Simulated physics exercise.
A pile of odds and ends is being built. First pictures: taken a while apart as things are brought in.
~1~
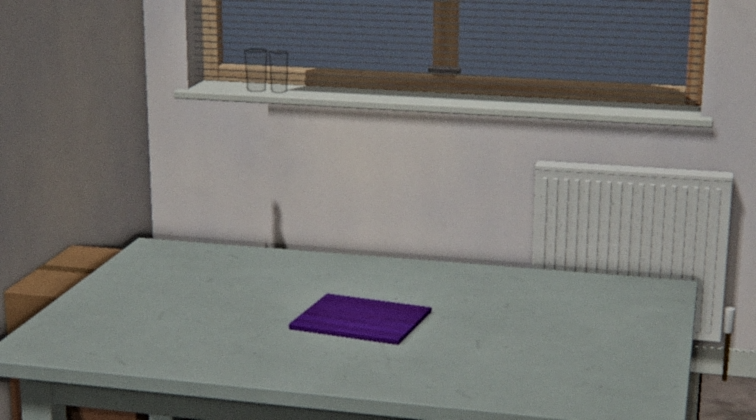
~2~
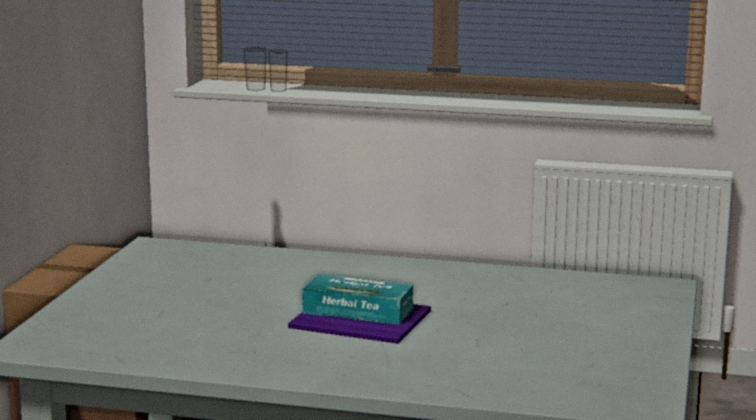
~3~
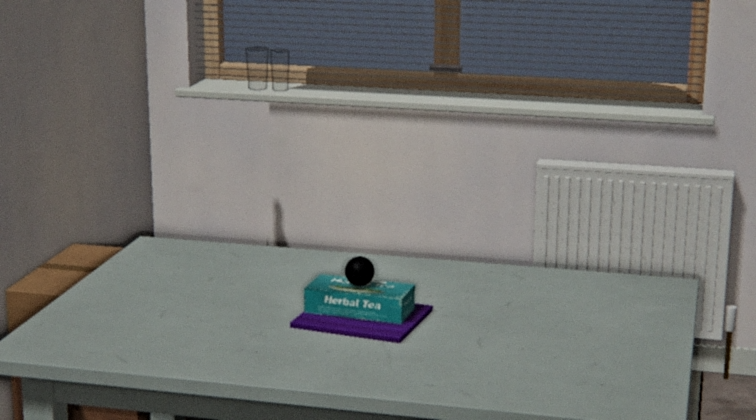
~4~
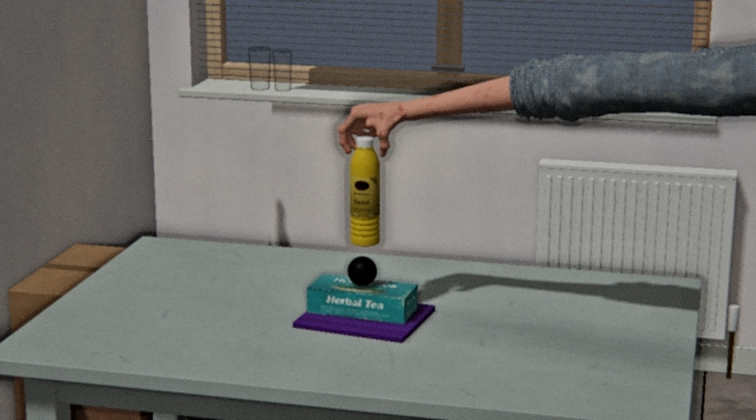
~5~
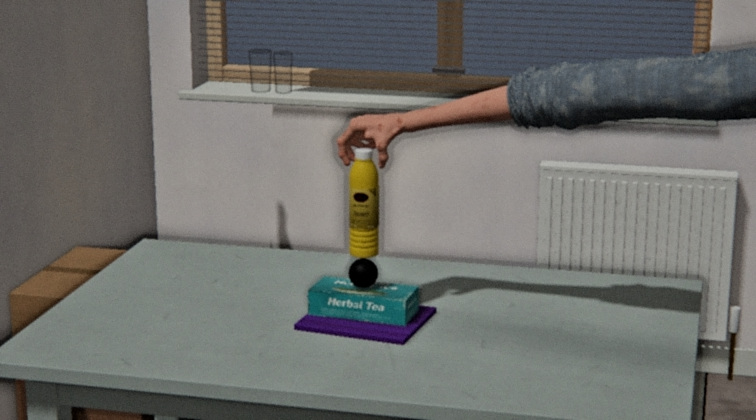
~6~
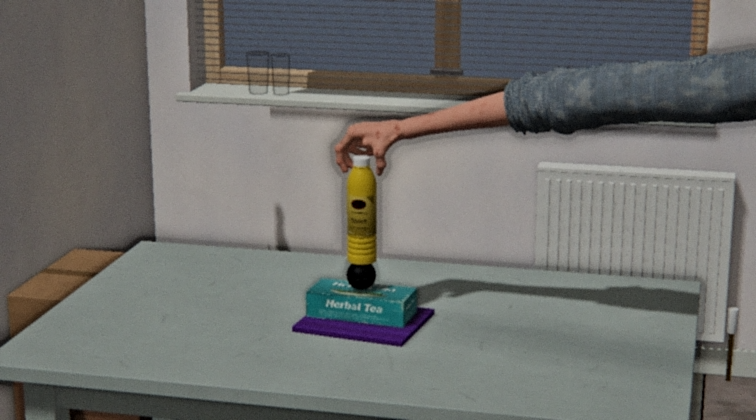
The video shows a purple board on a table, then a turquoise herbal tea packet on it and a black ball on top, before a hand reaches in from the right and lowers a yellow bottle slightly onto the ball.
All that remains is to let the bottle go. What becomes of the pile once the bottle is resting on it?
Something drops.
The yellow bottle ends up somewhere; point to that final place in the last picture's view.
Near (475, 324).
Then, 0.60 s past the last view, yellow bottle rocked 25° from its first pose near (384, 215).
Then, 0.80 s past the last view, yellow bottle now fallen.
Then, 1.00 s past the last view, things are still on the move.
Then, 1.70 s past the last view, as before.
Finally, fallen, yellow bottle; the other 3 still in place. Final places as the last picture's camera would see them, yellow bottle near (475, 324). The pile comes apart.
